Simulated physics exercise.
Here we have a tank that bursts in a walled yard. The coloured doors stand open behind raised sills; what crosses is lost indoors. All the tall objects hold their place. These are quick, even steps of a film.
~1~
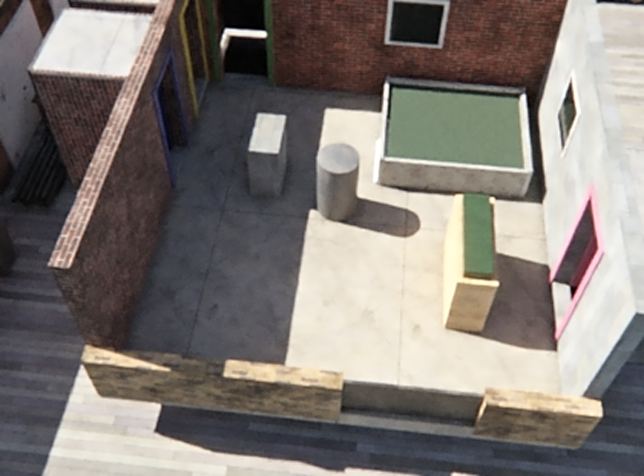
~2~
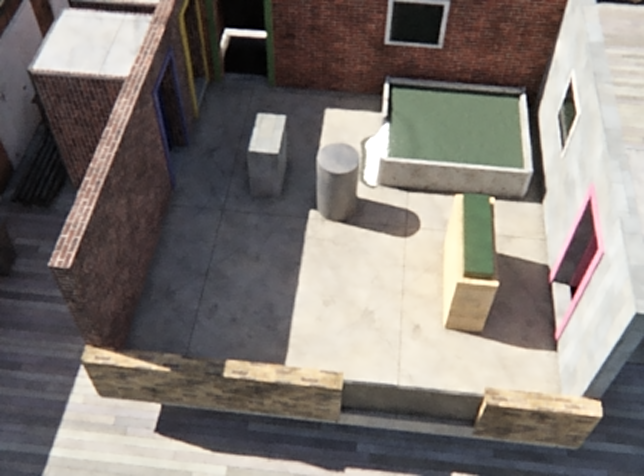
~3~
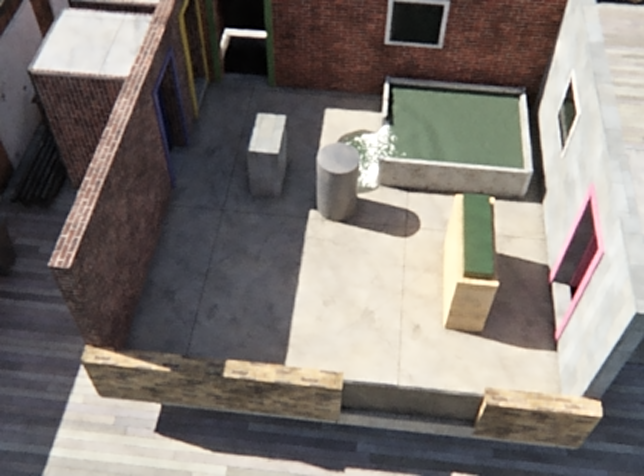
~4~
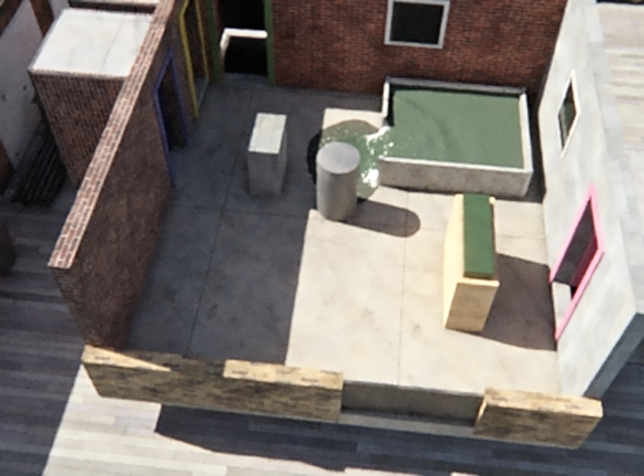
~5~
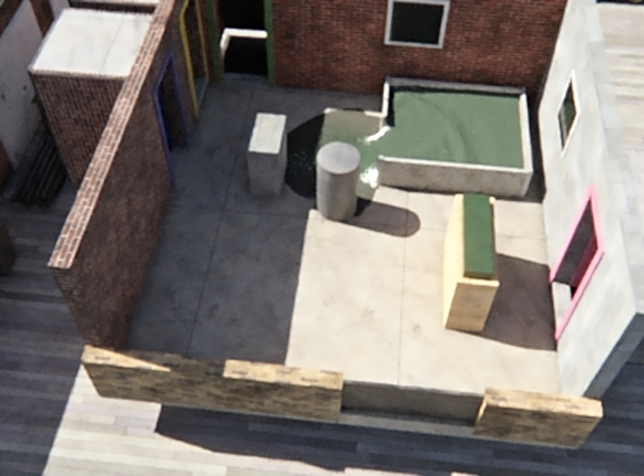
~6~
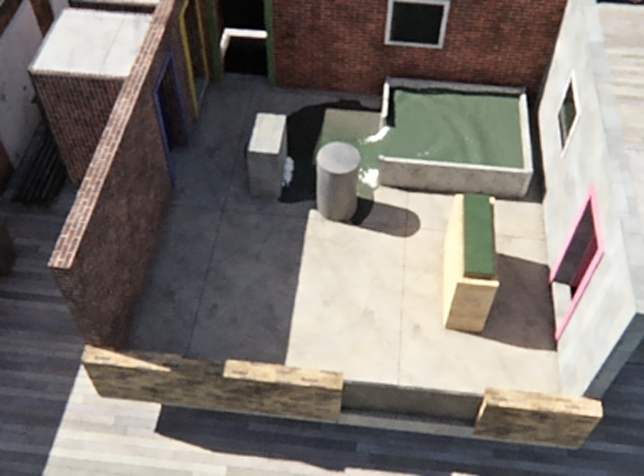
Walled yard with a green-topped tank bursting at its left side, water pouring out and spreading left around a grey cylinder.
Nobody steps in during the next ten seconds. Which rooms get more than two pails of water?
One by one: The pink door holds within the limit; the yellow door floods; the green door floods; the blue door floods.
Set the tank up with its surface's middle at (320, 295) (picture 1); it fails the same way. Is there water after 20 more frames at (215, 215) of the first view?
There: Flooded.
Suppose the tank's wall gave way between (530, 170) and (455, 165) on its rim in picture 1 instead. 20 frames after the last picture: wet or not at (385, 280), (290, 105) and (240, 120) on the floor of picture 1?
In that order: Under water, no water, free of water.
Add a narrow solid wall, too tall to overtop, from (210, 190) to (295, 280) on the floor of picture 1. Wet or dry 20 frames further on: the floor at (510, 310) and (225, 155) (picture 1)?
As listed: Free of water, under water.
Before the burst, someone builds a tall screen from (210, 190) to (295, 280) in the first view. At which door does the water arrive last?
Last comes the one in pink.
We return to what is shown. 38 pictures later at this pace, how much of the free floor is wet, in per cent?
Some 75 per cent.
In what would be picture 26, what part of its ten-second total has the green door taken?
Near 25 in a hundred.
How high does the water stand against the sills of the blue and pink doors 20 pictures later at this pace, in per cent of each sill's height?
About 180 and 0 per cent.
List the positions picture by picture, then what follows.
The first frame shows the tank at (454, 126) is whole and still.
In the second frame, the front is at (374, 139), out from the gap at (383, 154).
In the third frame, water pours out at (382, 155) and has run to a hidden place.
In the fourth frame, water pours out at (382, 156) and has run to (316, 141).
In the fifth frame, water pours out at (382, 156) and has run to a hidden place.
In the sixth frame, water pours out at (382, 155) and has run to a hidden place.
A moment on, water covers 25 % of the floor; the pink door not reached, the yellow door not reached, the green door not reached, the blue door under two buckets in.
Next, water covers 40 % of the floor; the pink door not reached, the yellow door under two buckets in, the green door under two buckets in, the blue door under two buckets in.
Then, water covers 65 % of the floor; the pink door not reached, the yellow door over two buckets in, the green door far over two buckets in, the blue door over two buckets in.
Later, water covers 75 % of the floor; the pink door not reached, the yellow door over two buckets in, the green door far over two buckets in, the blue door over two buckets in.
In the end, water covers 90 % of the floor; the pink door wet at the sill, nothing in, the yellow door far over two buckets in, the green door far over two buckets in, the blue door over two buckets in.
